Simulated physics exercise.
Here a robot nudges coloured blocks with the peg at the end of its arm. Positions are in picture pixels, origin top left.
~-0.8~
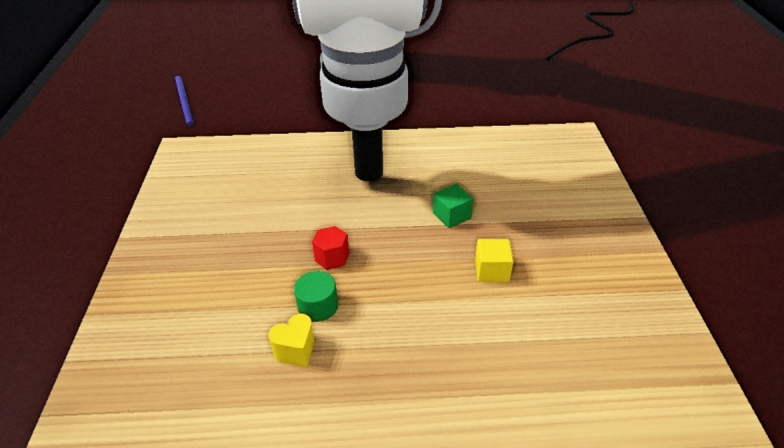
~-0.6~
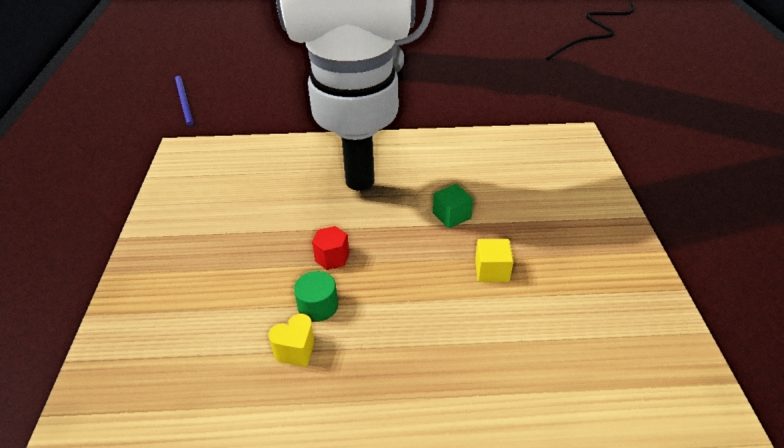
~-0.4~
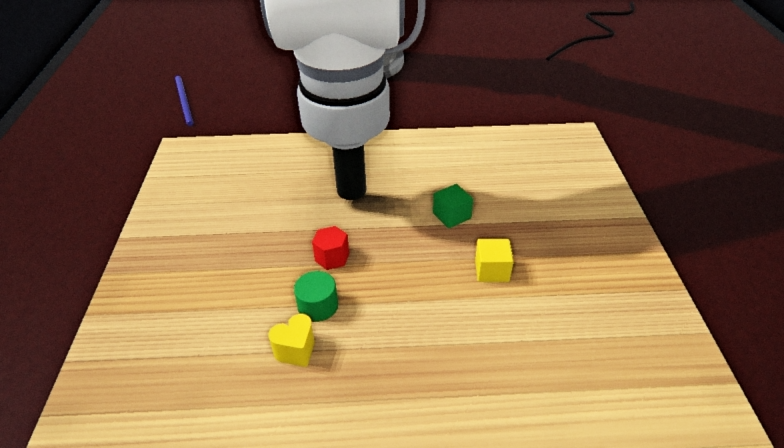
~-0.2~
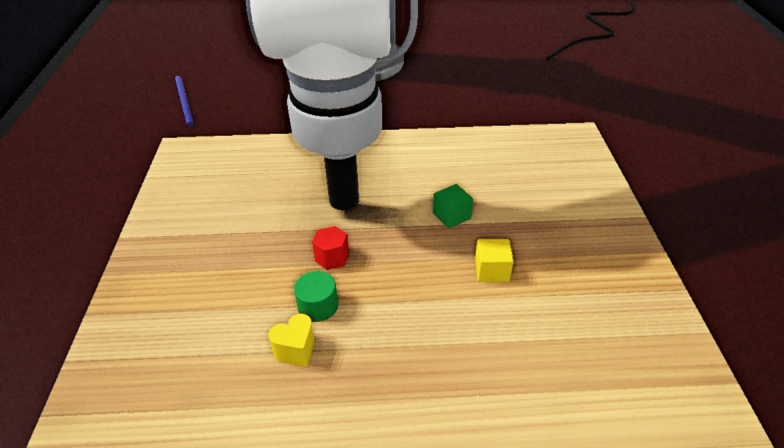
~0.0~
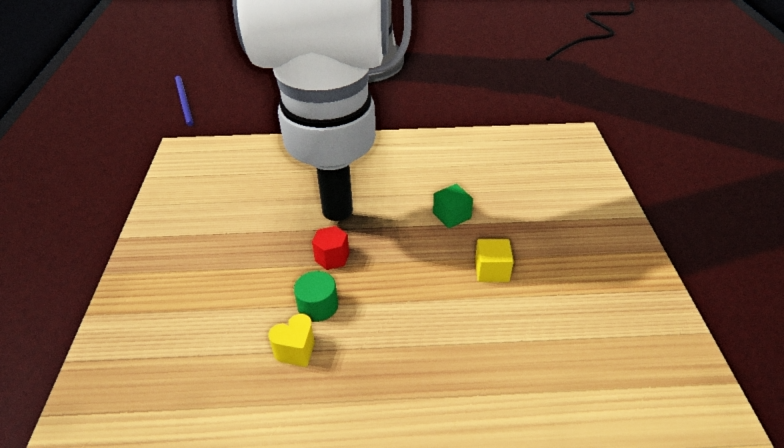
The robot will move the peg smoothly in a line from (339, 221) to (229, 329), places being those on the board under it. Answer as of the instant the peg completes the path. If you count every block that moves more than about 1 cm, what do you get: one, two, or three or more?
Total: One.
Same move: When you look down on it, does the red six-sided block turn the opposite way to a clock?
Final answer: Yes.
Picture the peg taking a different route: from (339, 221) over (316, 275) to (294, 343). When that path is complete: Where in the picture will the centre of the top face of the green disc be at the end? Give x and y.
I'd expect the centre of its top face to be at (327, 336).
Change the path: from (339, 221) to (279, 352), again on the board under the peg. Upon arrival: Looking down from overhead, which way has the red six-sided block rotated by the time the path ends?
Seen from above, its turn is counter-clockwise.
The first path, step by step. One third of the way, peg (305, 243); red six-sided block (328, 248), turned 40° anticlockwise.
Two thirds of the way, peg (268, 280); red six-sided block (328, 248), turned 40° anticlockwise.
At the end, peg (226, 320); green disc still; red six-sided block (328, 248), turned 40° anticlockwise.
